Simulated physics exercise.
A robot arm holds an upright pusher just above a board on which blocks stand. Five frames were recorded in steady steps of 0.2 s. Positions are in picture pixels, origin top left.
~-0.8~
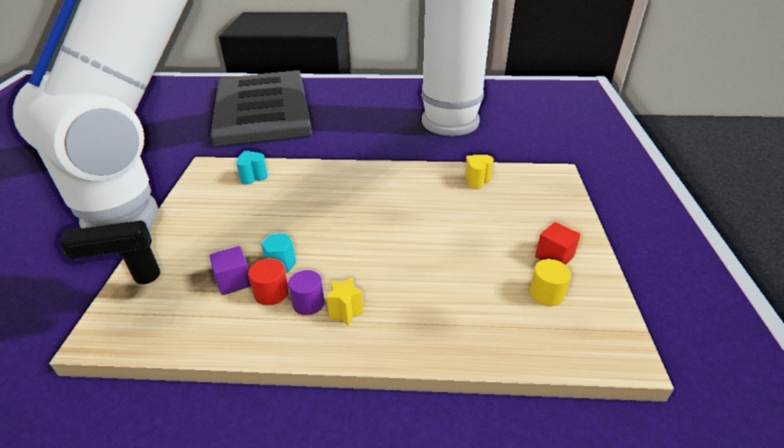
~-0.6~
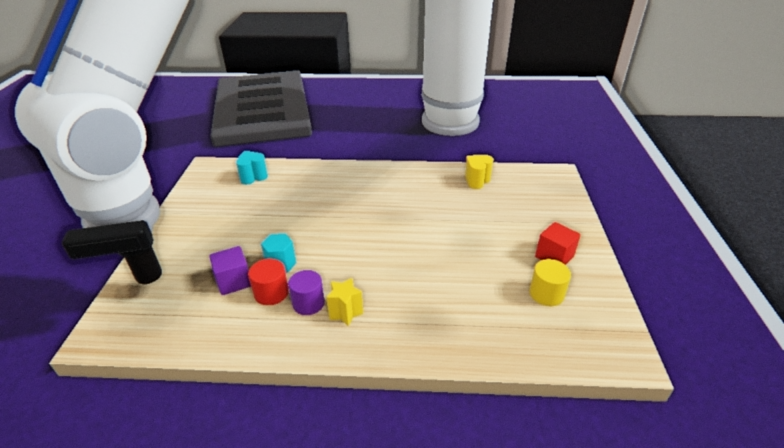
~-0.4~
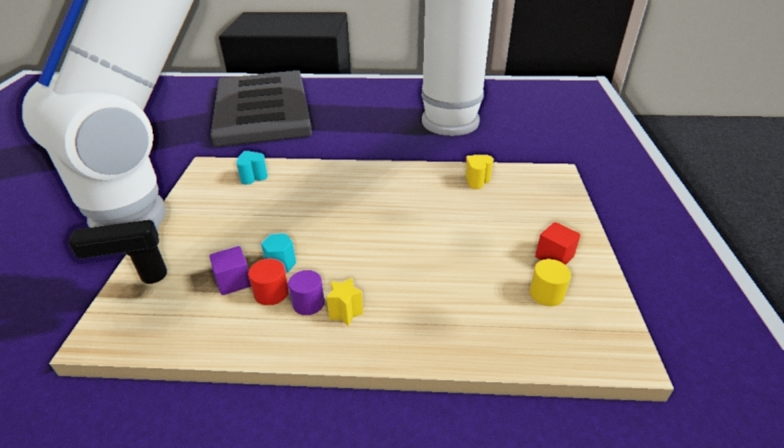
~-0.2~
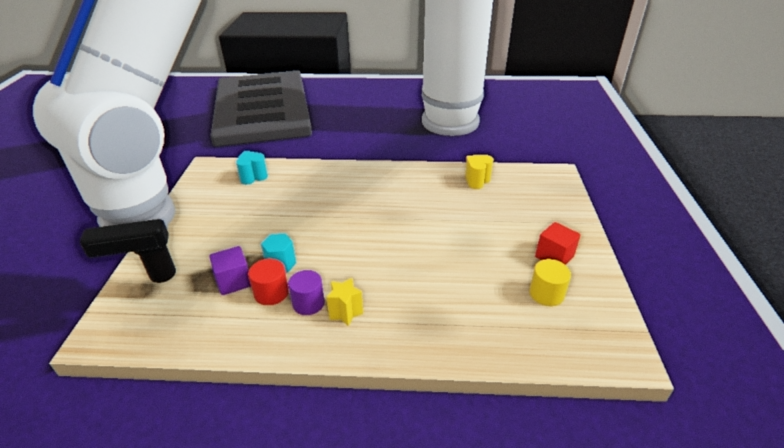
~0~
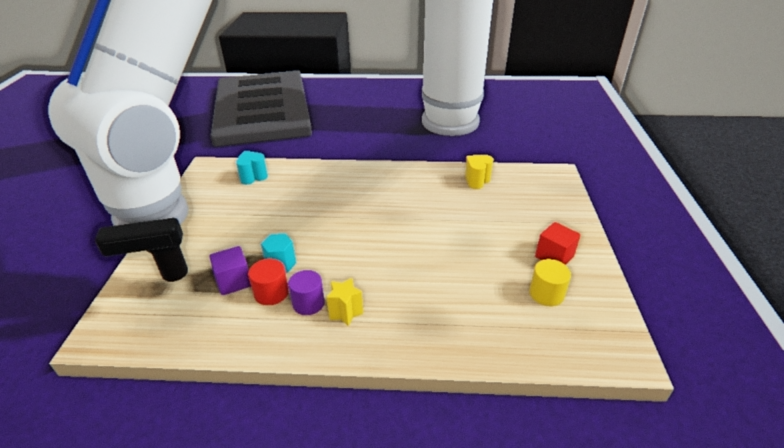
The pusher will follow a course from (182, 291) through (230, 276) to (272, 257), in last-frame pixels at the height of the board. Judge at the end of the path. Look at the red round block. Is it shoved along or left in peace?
By the last moment of the path, the red round block has shifted.
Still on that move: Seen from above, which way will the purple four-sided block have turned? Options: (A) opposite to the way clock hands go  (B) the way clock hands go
B - the way clock hands go.
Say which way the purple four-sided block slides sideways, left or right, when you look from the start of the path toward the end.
Right-hand side.
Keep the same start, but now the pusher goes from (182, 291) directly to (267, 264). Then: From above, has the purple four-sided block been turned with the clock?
Yes - that is the case.
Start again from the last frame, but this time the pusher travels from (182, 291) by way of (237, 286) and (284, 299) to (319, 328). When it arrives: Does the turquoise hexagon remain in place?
It seems not.
The first path, step by step. One third of the way, pusher (209, 264); purple four-sided block (237, 257).
Two thirds of the way, pusher (240, 253); purple four-sided block (263, 254), turned 55° clockwise; red round block (278, 275); turquoise hexagon (291, 240), turned 25° anticlockwise; purple round block (310, 283).
At the end, pusher (268, 241); purple four-sided block (273, 253), turned 80° clockwise; red round block (278, 276); turquoise hexagon (299, 238), turned 45° anticlockwise; purple round block (310, 283).
